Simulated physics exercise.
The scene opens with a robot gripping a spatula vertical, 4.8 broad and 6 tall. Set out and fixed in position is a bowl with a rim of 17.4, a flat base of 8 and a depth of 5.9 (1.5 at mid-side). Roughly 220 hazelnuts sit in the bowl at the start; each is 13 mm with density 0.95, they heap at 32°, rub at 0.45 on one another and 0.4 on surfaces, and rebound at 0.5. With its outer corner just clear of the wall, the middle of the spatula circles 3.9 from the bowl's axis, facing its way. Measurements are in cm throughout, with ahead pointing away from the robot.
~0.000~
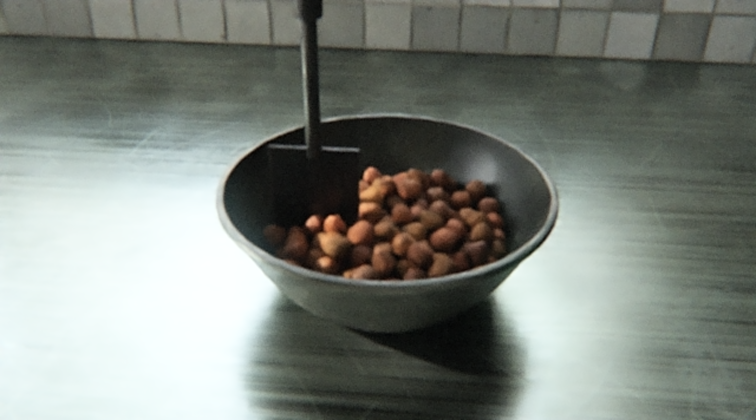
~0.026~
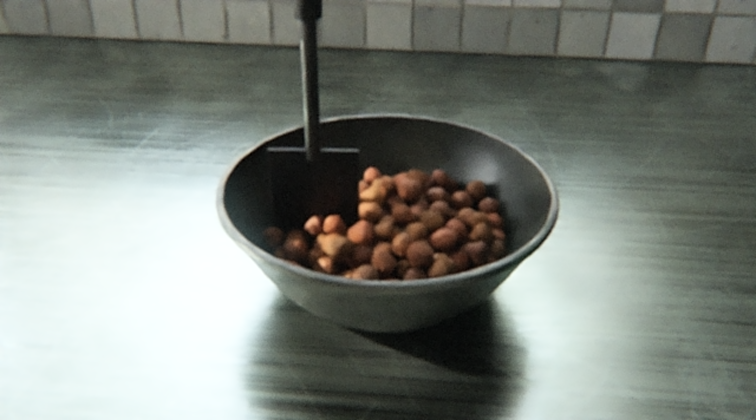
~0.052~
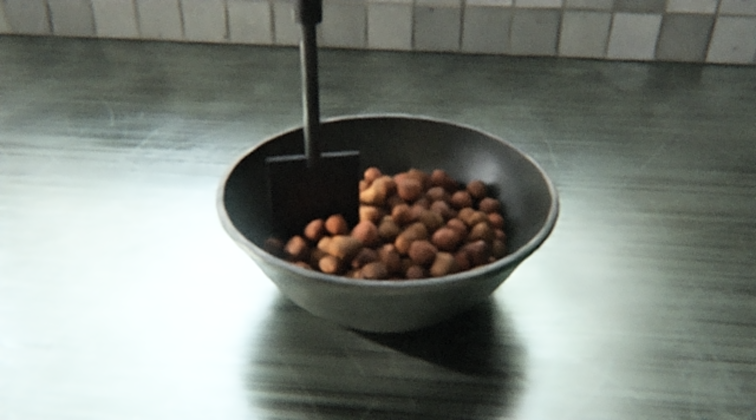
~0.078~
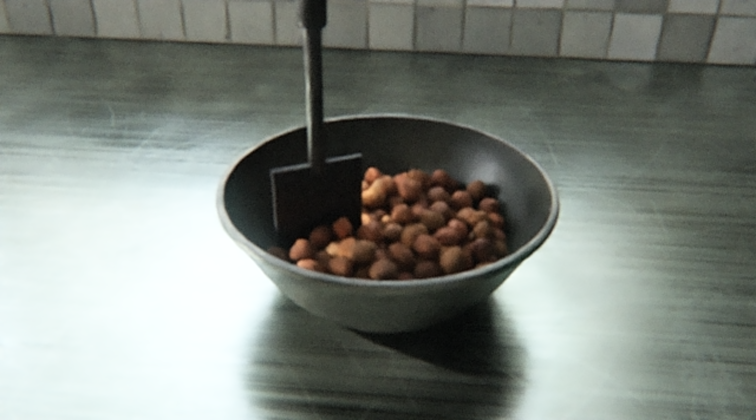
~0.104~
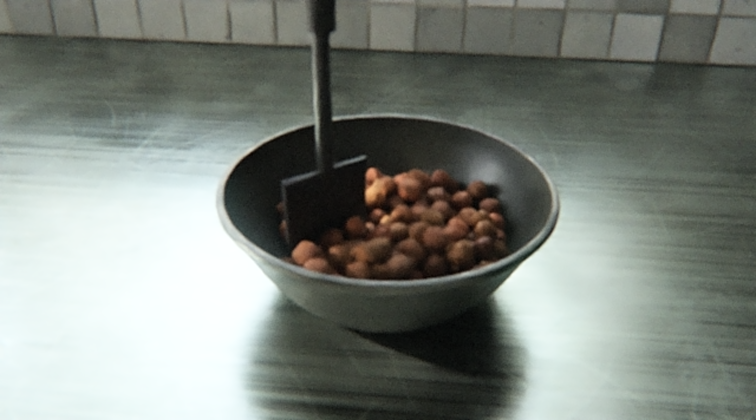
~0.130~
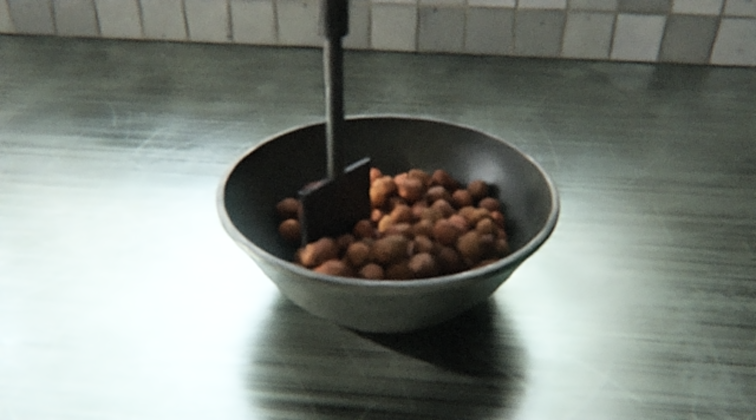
The clip opens on a dark bowl of reddish-brown nuts on a streaked metallic counter, with an upright spatula dipped in at the left. The spatula first stays nearly still, then slides slightly rightward and toward the viewer, its flat blade turning gradually as nearby nuts shift around it.
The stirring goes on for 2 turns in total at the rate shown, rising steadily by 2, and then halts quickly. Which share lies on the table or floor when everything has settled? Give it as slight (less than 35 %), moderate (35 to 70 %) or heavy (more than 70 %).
It is slight.
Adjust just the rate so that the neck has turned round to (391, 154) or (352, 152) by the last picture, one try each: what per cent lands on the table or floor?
It comes to roughly 35 per cent and then 25 per cent.
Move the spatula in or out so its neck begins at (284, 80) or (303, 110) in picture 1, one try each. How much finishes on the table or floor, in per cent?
Around 0 per cent on the first try, around 15 per cent on the second.
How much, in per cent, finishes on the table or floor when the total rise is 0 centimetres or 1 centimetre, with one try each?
Try one: Around 25 %; try two: Around 20 %.
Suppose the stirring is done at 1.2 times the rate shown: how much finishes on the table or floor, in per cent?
25 %.
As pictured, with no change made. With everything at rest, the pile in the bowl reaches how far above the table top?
5.5 cm or so.
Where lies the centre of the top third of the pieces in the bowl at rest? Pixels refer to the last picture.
Close to (374, 224).
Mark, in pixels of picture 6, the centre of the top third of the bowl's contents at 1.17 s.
It is centred roughly at (431, 198).
After 0.65 s, 317° round, highest piece 8 above the table; 194 in the bowl, 24 on the table or floor, 2 in flight or on the tool.
After 1.17 s, 219° round, highest piece 6 above the table; 190 in the bowl, 30 on the table or floor.
After 1.63 s, 0° round, highest piece 5 above the table; 188 in the bowl, 32 on the table or floor.
After 2.33 s, 0° round, highest piece 5 above the table; 188 in the bowl, 32 on the table or floor.
At rest, 188 in the bowl, 32 on the table or floor. That is 15 % on the table or floor.
